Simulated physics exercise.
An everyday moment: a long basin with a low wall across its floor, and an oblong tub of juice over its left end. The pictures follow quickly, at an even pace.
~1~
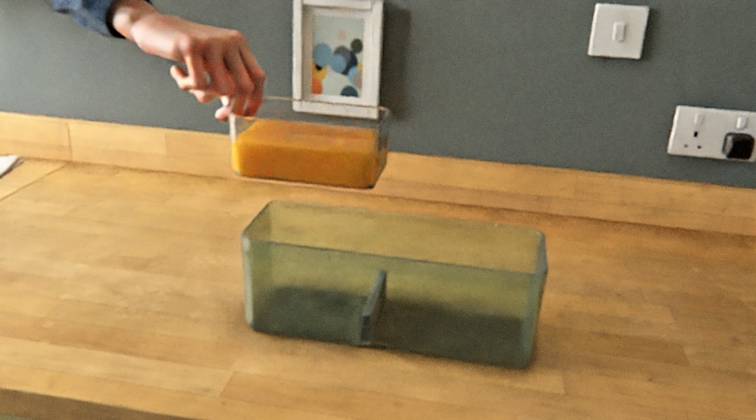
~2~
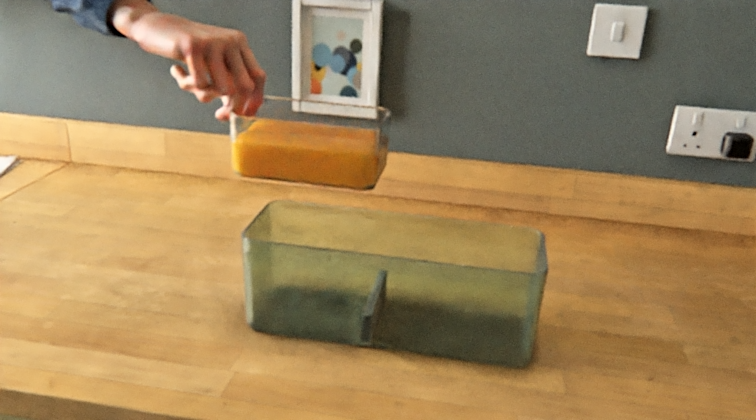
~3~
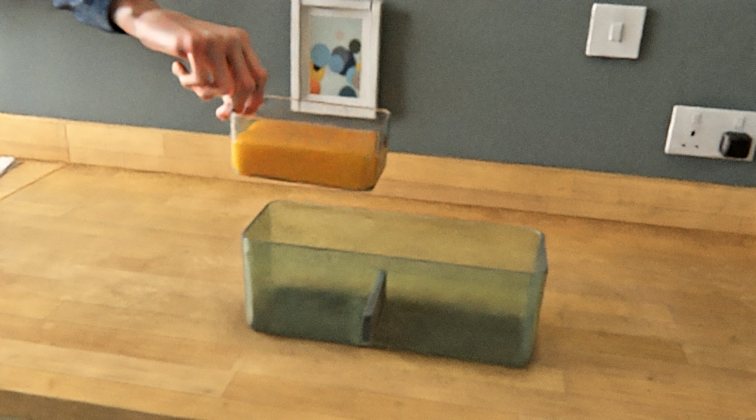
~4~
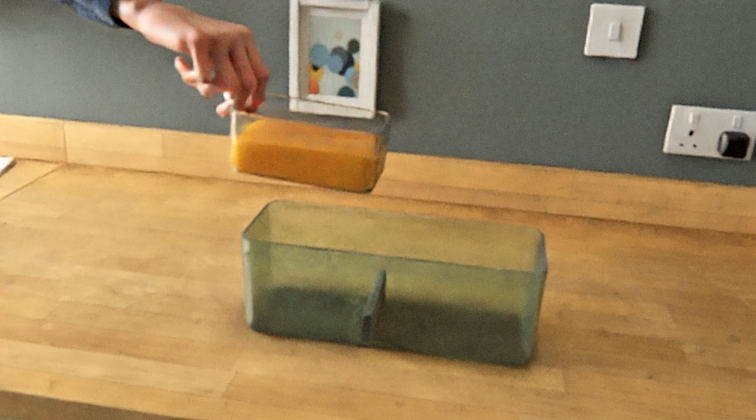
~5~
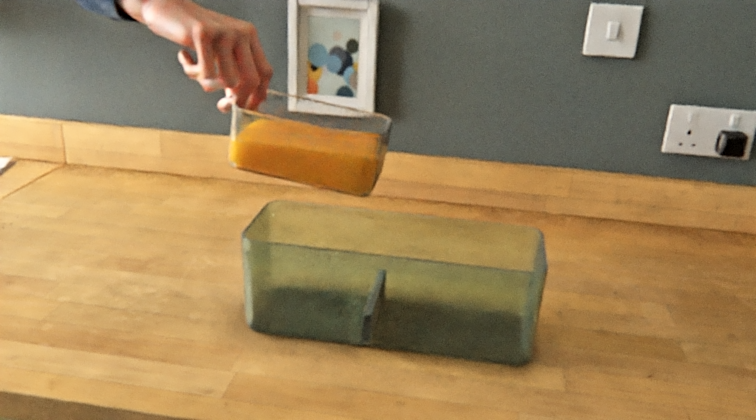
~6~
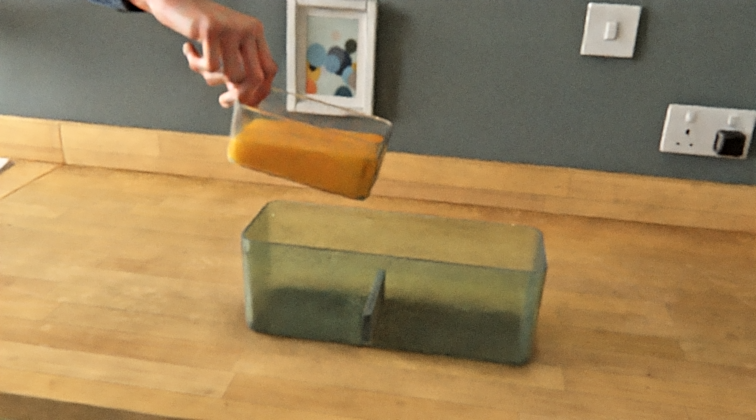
A hand holding a clear tub of orange juice above a long green basin, then slowly tilting it slightly down to the right.
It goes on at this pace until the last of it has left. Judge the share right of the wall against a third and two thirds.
It comes to above two thirds.
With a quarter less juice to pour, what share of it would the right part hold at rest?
It comes to 75 per cent or so.
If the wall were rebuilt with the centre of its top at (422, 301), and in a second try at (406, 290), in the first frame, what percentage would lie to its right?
Roughly 45 per cent, and 55 per cent.
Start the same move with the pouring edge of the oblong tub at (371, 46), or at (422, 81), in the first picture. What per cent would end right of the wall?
About 70 and 90 per cent.
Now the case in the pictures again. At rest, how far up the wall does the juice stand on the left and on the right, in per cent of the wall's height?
Near 20 on the left, 50 on the right.
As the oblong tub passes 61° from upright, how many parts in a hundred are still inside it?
It comes to 55 per cent or so.
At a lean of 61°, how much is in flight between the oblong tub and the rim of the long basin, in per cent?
Near 30 %.
A moment on, the oblong tub is tipped part way and 53 per cent is still to pour, 0 is left of the wall and 18 right of it.
Next, the oblong tub is tipped on its side and 14 per cent is still to pour, 10 is left of the wall and 70 right of it.
Then the oblong tub is tipped right over and 2 per cent is still to pour, 21 is left of the wall and 75 right of it.
Later the oblong tub is tipped right over and 0 per cent is still to pour, 23 is left of the wall and 76 right of it.
Finally, 23 per cent lies left of the wall, 76 right of it and 1 outside.
